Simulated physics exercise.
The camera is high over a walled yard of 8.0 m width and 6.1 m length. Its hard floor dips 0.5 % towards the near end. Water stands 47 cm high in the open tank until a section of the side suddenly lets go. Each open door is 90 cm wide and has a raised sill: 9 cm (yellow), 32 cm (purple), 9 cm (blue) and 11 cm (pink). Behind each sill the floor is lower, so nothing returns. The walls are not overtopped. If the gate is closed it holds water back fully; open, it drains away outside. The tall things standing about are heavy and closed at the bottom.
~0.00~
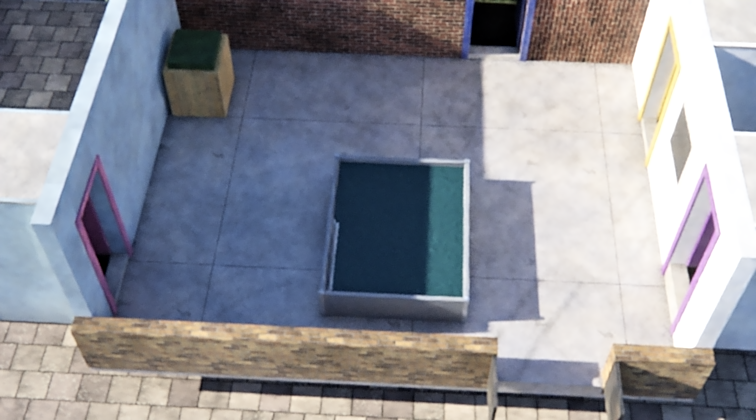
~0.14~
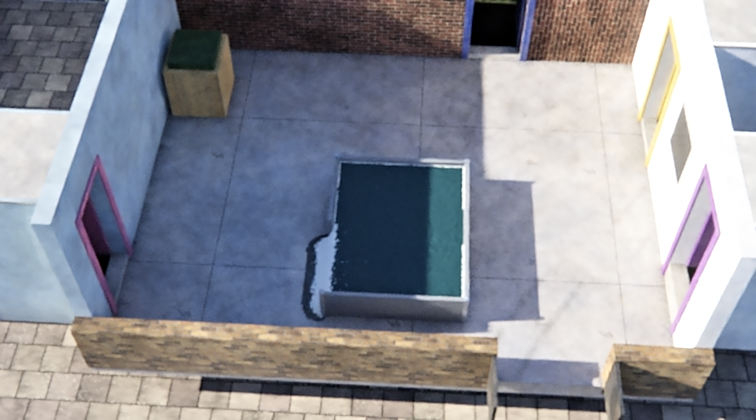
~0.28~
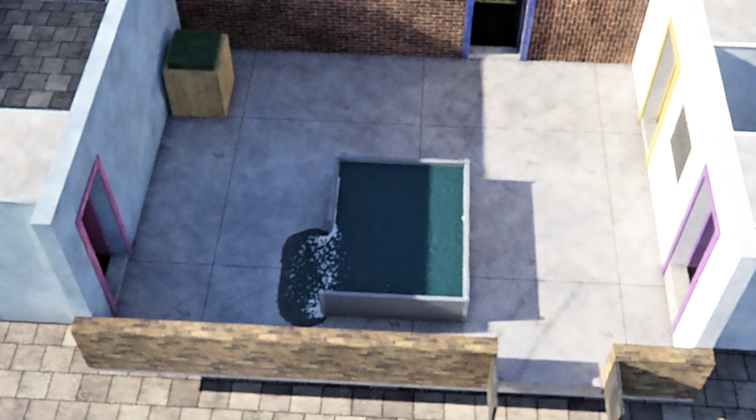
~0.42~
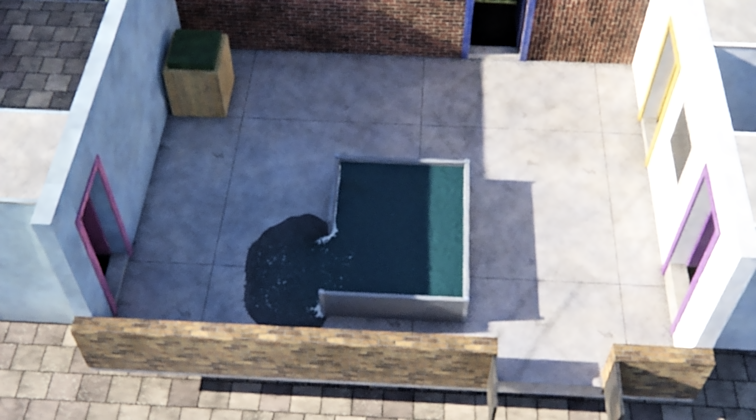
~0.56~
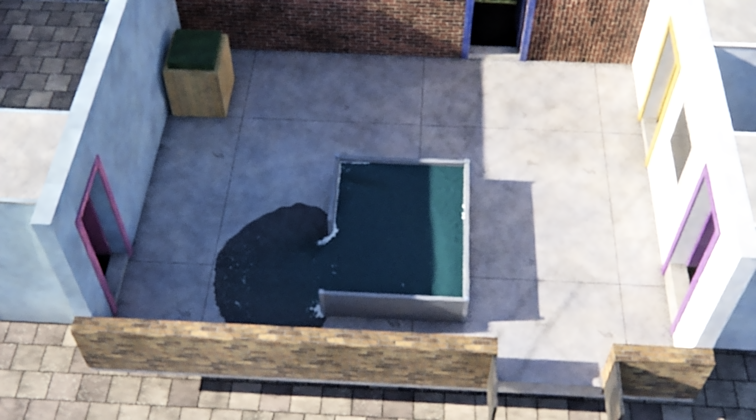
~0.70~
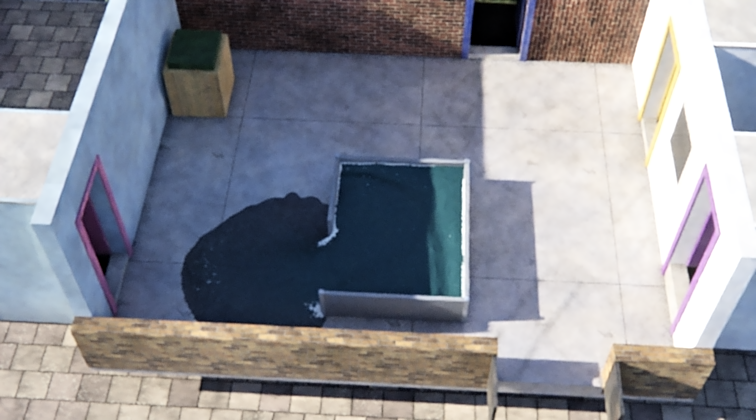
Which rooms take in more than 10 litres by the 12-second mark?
The water let in: At the yellow door it stays under the limit; at the purple door it does not reach the limit; at the blue door it keeps below the limit; at the pink door it passes the limit.
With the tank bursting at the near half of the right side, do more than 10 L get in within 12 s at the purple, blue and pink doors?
Then: Purple not over, blue not over, pink not over.
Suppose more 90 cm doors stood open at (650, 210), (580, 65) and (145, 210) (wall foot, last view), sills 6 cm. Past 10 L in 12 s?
In turn: Below, not over, over.
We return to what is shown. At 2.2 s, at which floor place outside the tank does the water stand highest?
Near (120, 345).
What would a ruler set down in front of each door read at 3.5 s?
Depths in cm: Yellow 0, purple 0, blue 0, pink 23.
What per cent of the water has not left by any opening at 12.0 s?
Roughly 90 in a hundred.
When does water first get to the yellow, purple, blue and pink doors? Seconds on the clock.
Yellow 10.0 s, purple 11.5 s, blue 7.0 s, pink 1.0 s.
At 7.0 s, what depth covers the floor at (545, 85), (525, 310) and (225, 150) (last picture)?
Roughly 0, 0 and 11 cm, in turn.
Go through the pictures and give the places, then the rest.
In the first frame, the open tank at (398, 227) is whole and still, 47 cm deep.
In the second frame, water pours out at (329, 271) and has run 0.7 m, to (312, 314); typically 5 cm deep outside, 47 cm at the open tank's back.
In the third frame, water pours out at (329, 272) and has run 0.9 m, to (297, 239); typically 8 cm deep outside, 47 cm at the open tank's back.
In the fourth frame, the front is at (256, 250), 1.2 m from the gap at (329, 272); 1.7 m2 of floor is under water; 47 cm left at the back of the open tank.
In the fifth frame, the front is at (228, 252), 1.6 m from the gap at (329, 272); 2.6 m2 of floor is under water; 47 cm left at the back of the open tank.
In the sixth frame, water pours out at (329, 271) and has run 2.1 m, to (189, 283); typically 4 cm deep outside, 46 cm at the open tank's back.
After 1.4 s water covers 20 % of the floor and is deepest (28 cm) near (318, 300); yellow door not reached, purple door not reached, blue door not reached, pink door 18 cm at the sill, 3 L in.
After 2.2 s water covers 20 % of the floor and is deepest (36 cm) near (120, 345); yellow door not reached, purple door not reached, blue door not reached, pink door 28 cm at the sill, 41 L in.
After 3.5 s water covers 25 % of the floor and is deepest (24 cm) near (107, 345); yellow door not reached, purple door not reached, blue door not reached, pink door 23 cm at the sill, 134 L in.
After 7.0 s water covers 55 % of the floor and is deepest (14 cm) near (107, 345); yellow door not reached, purple door not reached, blue door not reached, pink door 13 cm at the sill, 208 L in.
After 12.0 s water covers 85 % of the floor and is deepest (8 cm) near (247, 352); yellow door 7 cm at the sill, 0 L in, purple door 2 cm at the sill, 0 L in, blue door 3 cm at the sill, 0 L in, pink door 7 cm at the sill, 212 L in.
